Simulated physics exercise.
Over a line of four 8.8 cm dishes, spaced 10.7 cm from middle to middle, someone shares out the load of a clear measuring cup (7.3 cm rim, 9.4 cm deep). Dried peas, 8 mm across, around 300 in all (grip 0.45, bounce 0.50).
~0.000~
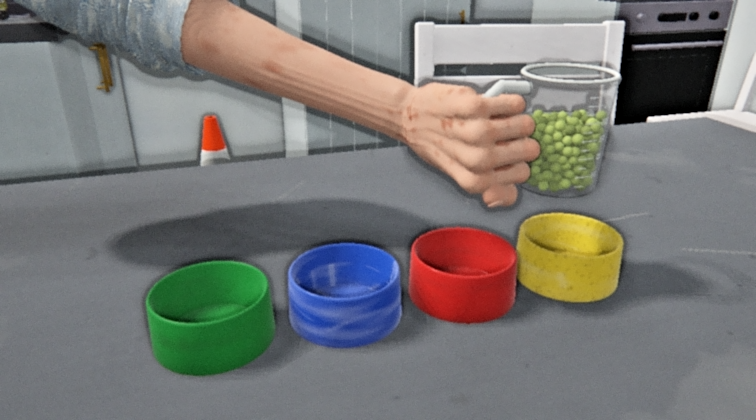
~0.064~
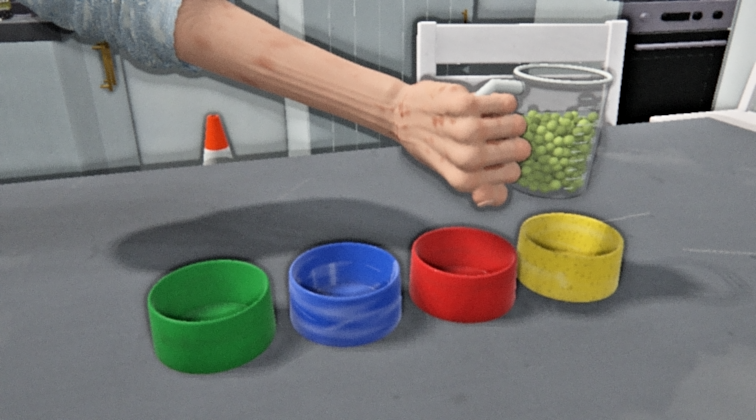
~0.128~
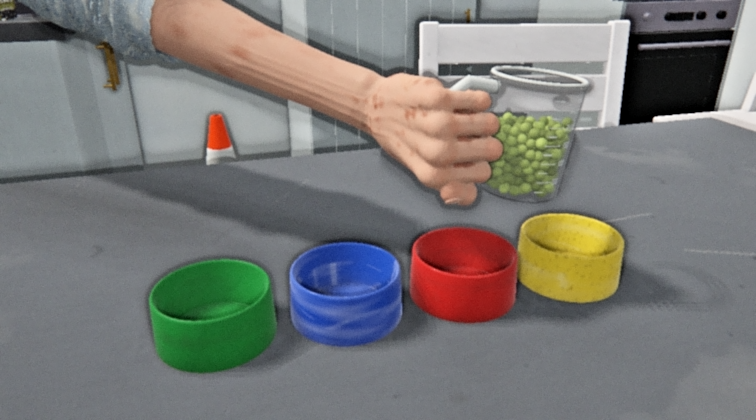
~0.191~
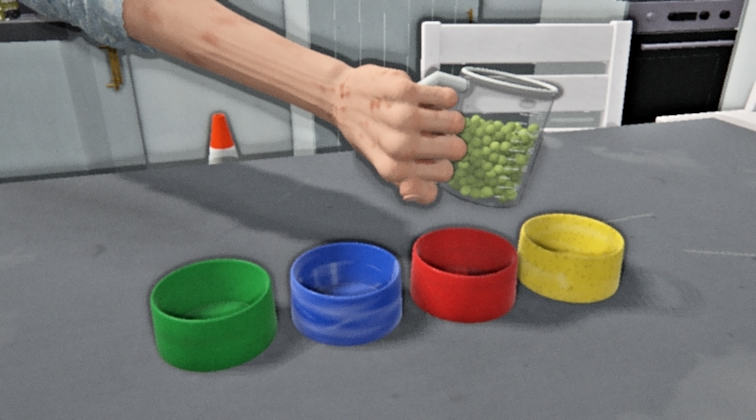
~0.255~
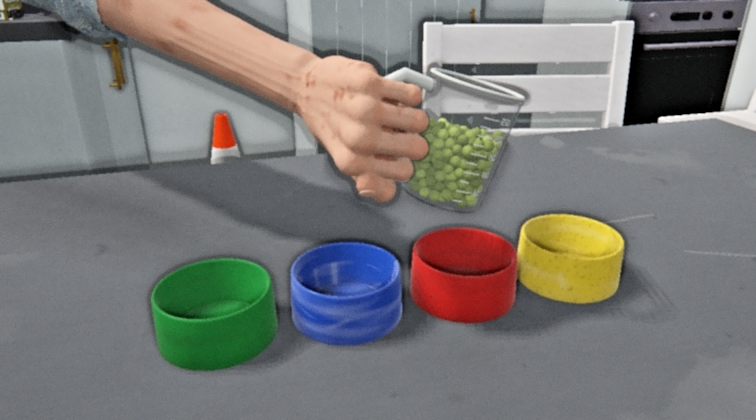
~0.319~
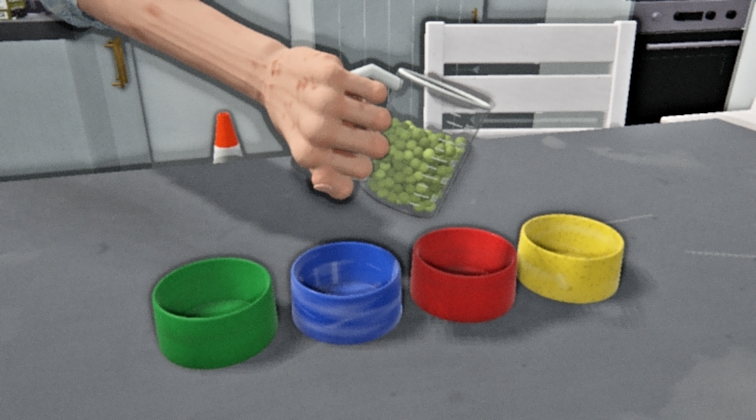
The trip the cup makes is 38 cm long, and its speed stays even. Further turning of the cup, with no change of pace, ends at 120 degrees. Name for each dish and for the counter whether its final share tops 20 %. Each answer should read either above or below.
Red - below, blue - below, green - above, yellow - below, counter - below.
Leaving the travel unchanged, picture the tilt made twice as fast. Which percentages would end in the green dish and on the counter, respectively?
Then the green dish would get 90 and the counter 10.
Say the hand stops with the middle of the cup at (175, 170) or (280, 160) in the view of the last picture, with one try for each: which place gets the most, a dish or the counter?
Try 1 - counter; try 2 - blue.
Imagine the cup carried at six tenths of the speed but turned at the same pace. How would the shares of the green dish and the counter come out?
Green 100, counter 0.
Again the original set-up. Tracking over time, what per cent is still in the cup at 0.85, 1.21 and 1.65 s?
Series: 100 / 95 / 10 per cent.
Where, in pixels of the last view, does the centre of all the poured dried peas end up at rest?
Around (215, 307).
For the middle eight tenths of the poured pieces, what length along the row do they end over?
Some 5 centimetres.
After 0.85 s, tilt 68 degrees; cup holds 100 %.
After 1.21 s, tilt 100 degrees; cup holds 95 %.
After 1.65 s, tilt 120 degrees; cup holds 10 %, green 90 %.
In the end, at 2.3 s, red 0 %, blue 0 %, green 100 %, yellow 0 %, counter 0 %.
